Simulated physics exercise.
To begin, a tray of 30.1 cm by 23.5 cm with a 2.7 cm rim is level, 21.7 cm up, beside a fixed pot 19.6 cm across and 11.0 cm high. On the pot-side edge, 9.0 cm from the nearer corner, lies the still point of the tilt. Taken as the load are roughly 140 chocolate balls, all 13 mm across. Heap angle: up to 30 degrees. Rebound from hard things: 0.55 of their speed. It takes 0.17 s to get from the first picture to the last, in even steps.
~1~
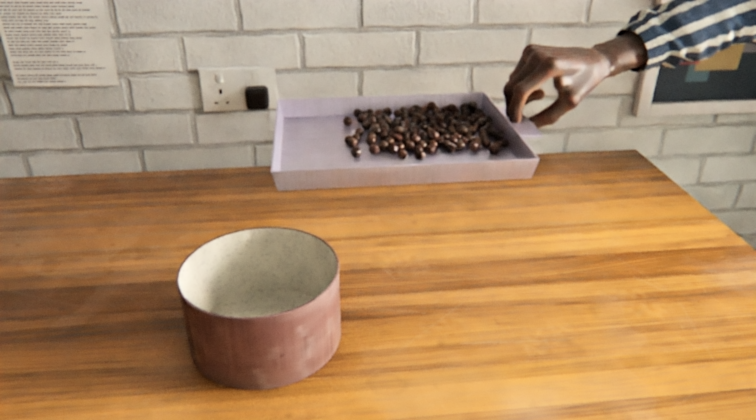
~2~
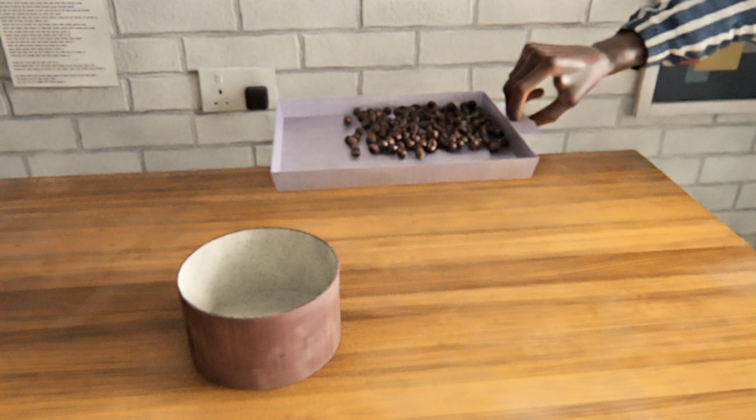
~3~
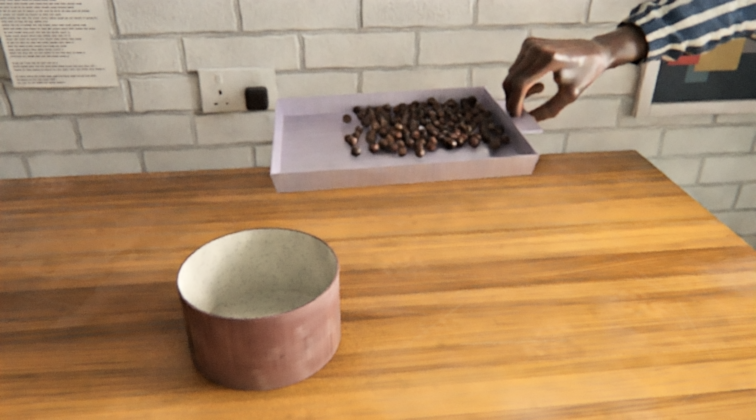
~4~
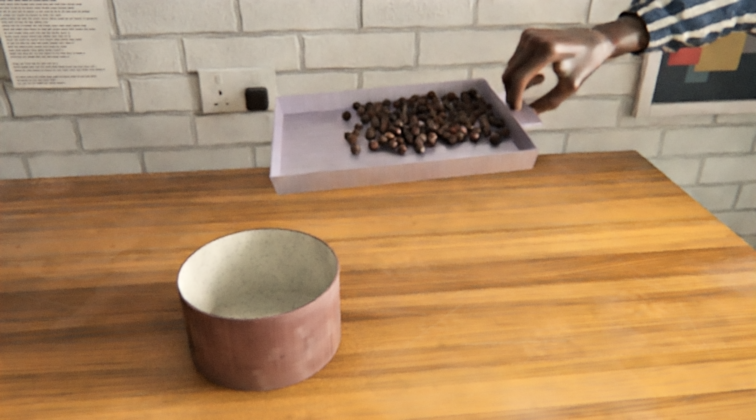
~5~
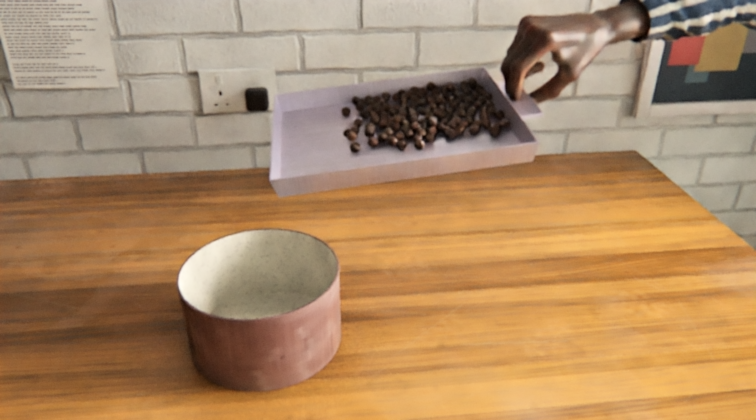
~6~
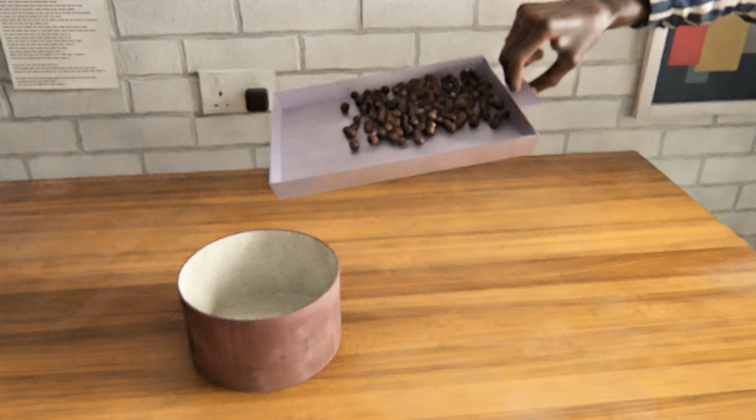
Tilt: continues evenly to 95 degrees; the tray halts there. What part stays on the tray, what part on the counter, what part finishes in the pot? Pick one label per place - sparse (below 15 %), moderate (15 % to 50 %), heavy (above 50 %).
Tray: Sparse; counter: Sparse; pot: Heavy.
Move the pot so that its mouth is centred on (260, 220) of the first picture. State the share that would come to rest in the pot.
About 10 per cent.
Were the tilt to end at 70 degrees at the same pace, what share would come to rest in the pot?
In that case some 65 per cent.
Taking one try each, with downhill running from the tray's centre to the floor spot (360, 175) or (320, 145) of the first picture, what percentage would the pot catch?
Roughly 85 per cent on the first try and 15 per cent on the second.
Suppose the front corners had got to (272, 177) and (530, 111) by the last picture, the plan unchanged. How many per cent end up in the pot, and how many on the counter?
Pot: 75, counter: 25.
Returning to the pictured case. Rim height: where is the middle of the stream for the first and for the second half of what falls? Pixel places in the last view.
Earlier half at about (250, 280), later half at about (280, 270) in pixels.
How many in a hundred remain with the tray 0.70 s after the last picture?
It works out to near 55 per cent of the load.
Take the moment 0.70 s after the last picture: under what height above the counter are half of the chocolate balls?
Median height: Approx. 18 cm.
Then, 0.42 s after the last picture, tilt 51 degrees; the tray holds 100 %, the pot 0 %.
Then, 0.70 s after the last picture, tilt 78 degrees; the tray holds 55 %, the pot 35 %.
Then, 1.08 s after the last picture, tilt 95 degrees; the tray holds 5 %, the pot 90 %.
In the end, tray 0 %, counter 0 %, pot 100 %.
